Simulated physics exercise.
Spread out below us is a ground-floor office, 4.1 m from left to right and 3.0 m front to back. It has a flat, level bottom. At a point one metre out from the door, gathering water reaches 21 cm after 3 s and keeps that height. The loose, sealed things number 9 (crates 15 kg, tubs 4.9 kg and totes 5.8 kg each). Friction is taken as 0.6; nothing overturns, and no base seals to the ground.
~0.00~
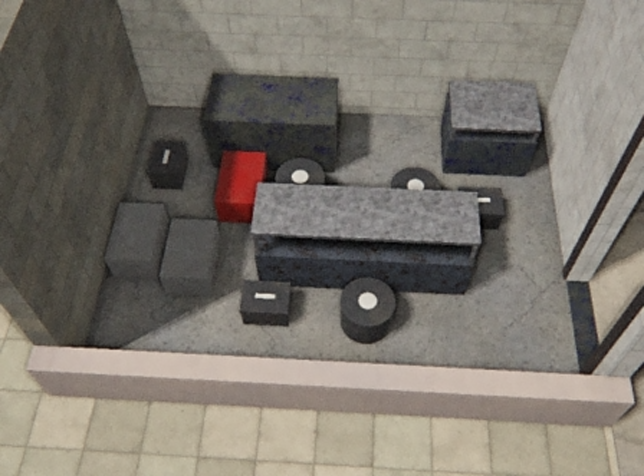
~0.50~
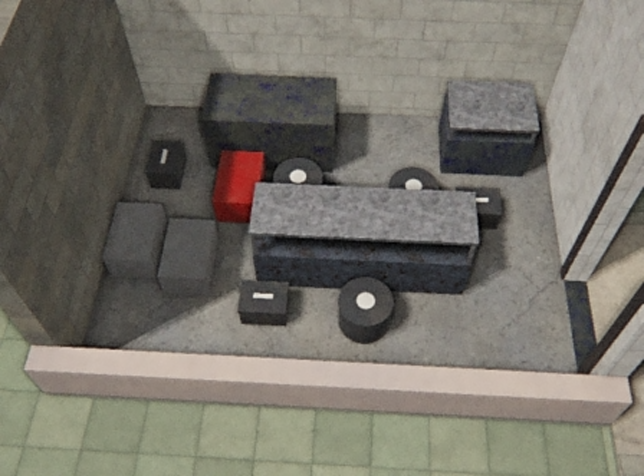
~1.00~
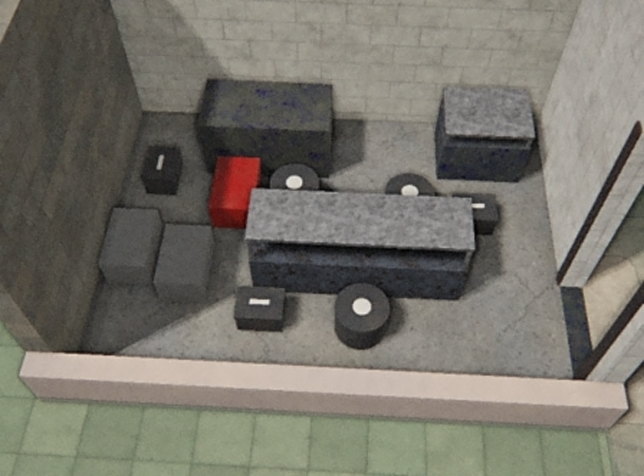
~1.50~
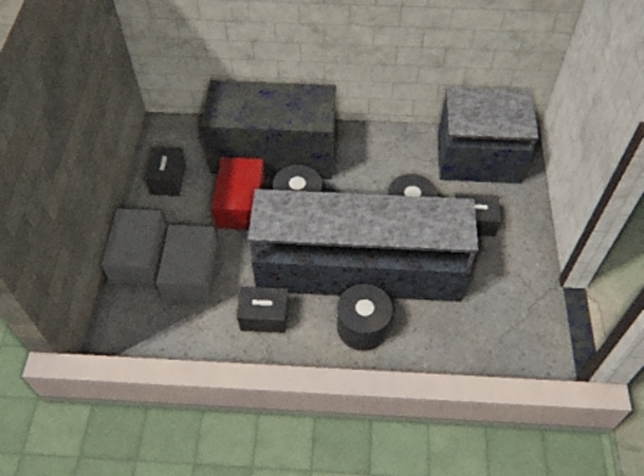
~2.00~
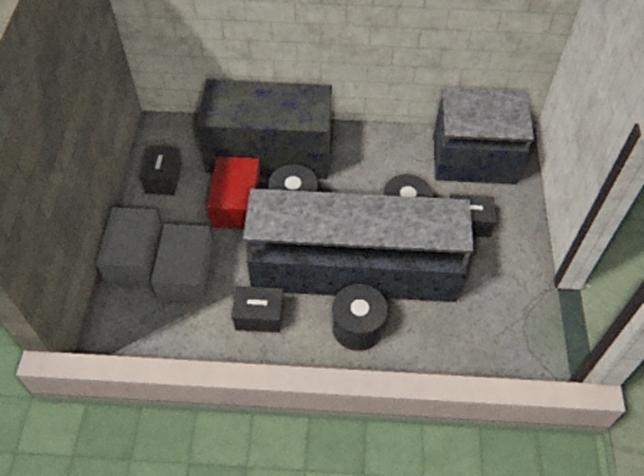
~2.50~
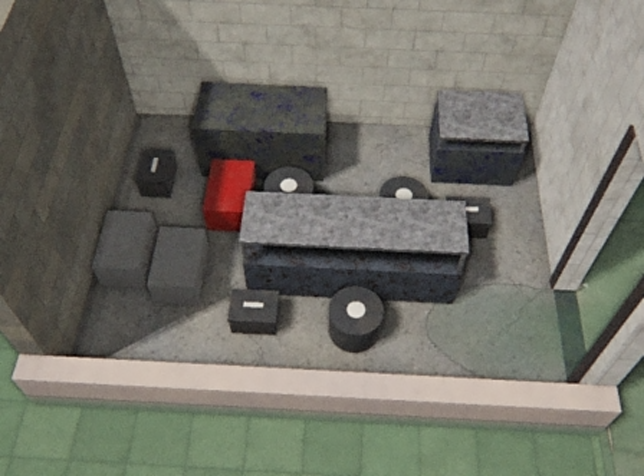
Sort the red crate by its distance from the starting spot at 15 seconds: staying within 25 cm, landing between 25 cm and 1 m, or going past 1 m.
The red crate goes past 1 m.
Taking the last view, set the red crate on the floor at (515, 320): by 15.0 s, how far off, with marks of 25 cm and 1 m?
Answer: It covers a big distance.
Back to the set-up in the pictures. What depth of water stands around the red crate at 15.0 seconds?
15 cm, roughly.
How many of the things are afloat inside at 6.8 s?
Tally: 3 of them.
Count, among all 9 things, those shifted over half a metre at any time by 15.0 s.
9 in all.
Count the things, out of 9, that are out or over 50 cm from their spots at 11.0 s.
The number I get is 9.
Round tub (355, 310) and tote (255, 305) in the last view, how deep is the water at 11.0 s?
First about 6 cm, second about 16 cm.
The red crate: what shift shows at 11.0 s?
Roughly 150 cm.
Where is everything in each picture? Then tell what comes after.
The red crate at (241, 177) rests on the ground; 0.0 m2 under water; 0 of 9 have shifted, in the first frame.
The red crate at (239, 176), on the bottom; 0.0 m2 under water; 0 of 9 have shifted, in the second frame.
The red crate at (235, 182) rests on the ground; 0.0 m2 under water; 0 of 9 have shifted, in the third frame.
The red crate at (238, 183), on the bottom; water covers 0.0 m2; 0 of 9 have shifted, in the fourth frame.
The red crate at (233, 183) rests on the ground; water covers 0.2 m2; 0 of 9 have shifted, in the fifth frame.
The red crate at (229, 185) rests on the ground; water covers 0.8 m2; 0 of 9 have shifted, in the sixth frame.
After 3.5 s the red crate is near (229, 185), 0.0 m from its start, aground; 0 afloat.
After 6.8 s the red crate is near (229, 185), 0.0 m from its start, aground; 3 afloat.
After 11.0 s the red crate is near (409, 199), 1.6 m from its start, afloat; 9 afloat.
After 15.0 s the red crate is near (514, 260), 2.6 m from its start, afloat; 9 afloat.
